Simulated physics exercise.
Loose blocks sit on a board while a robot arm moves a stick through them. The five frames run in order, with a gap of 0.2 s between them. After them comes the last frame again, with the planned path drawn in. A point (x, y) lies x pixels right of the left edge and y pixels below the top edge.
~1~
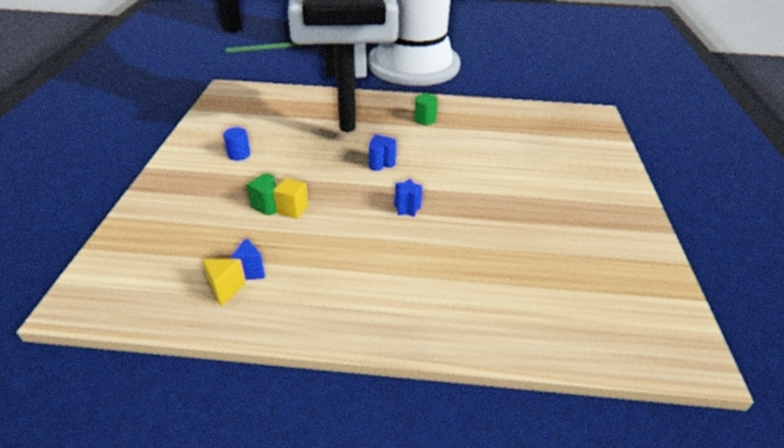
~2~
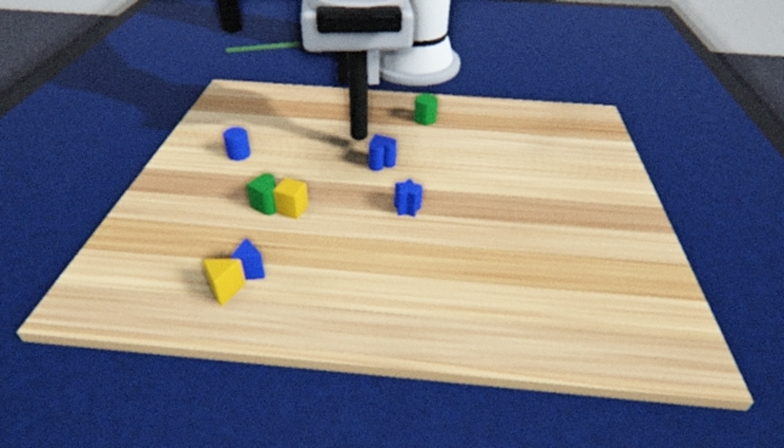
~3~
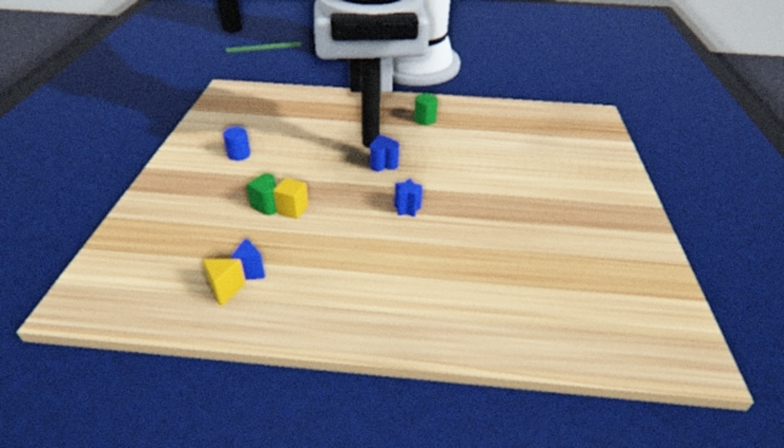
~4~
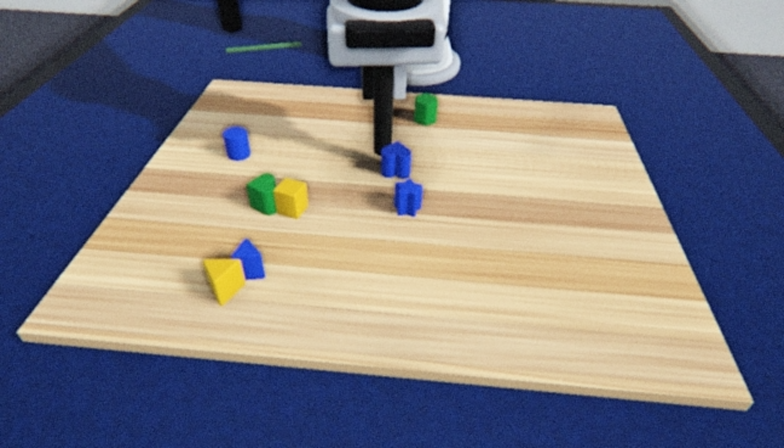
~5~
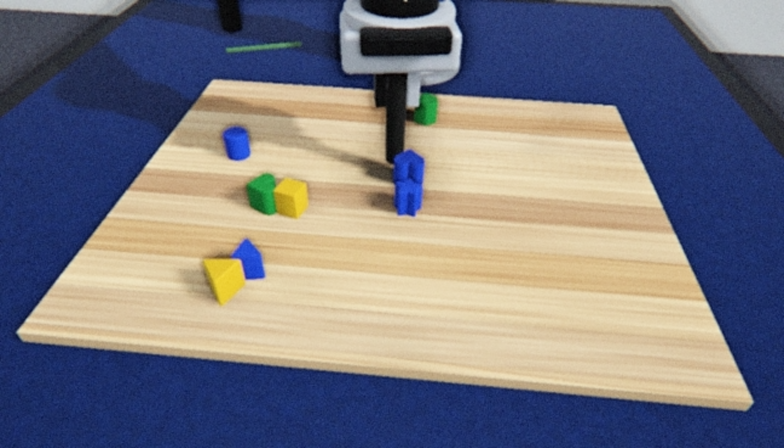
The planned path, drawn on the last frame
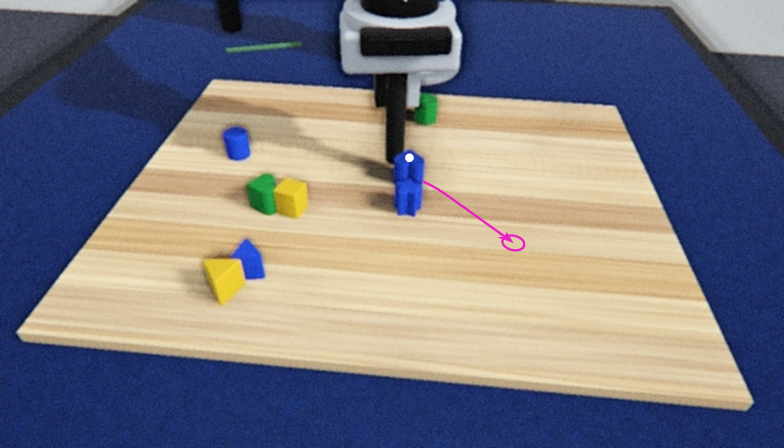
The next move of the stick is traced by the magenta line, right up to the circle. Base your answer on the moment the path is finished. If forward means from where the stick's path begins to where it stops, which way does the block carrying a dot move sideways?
It shifts rightward.
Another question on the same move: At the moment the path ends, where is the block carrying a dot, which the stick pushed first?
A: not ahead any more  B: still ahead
Letter A.
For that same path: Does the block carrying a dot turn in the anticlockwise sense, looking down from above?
It seems not.
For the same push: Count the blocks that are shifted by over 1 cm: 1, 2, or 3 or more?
The answer will be one.
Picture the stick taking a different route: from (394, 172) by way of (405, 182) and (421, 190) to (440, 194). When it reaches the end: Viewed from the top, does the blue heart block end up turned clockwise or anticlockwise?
The answer is clockwise.
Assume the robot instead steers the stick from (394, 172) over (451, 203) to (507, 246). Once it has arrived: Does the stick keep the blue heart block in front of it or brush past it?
I think it holds its spot in front.
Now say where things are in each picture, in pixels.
In the first picture, tip of the stick at (348, 129), middles of tops, blue star block at (409, 186), blue heart block at (382, 142).
In the second picture, stick at (359, 137), nothing pushed.
In the third picture, stick at (371, 145), blue heart block at (384, 143).
In the fourth picture, stick at (383, 153), blue heart block at (397, 150).
In the fifth picture, stick at (394, 161), blue star block at (409, 186), blue heart block at (409, 158).
The line goes from (394, 172) by way of (454, 200) to (513, 243); the dot is on the blue heart block.
On the path given first. One third of the way, stick at (438, 177); blue heart block at (445, 178), turned 40° clockwise.
Two thirds of the way, stick at (475, 203); blue heart block at (456, 196), turned 90° clockwise.
At the end, stick at (516, 231); blue star block unmoved; blue heart block at (456, 196), turned 90° clockwise.
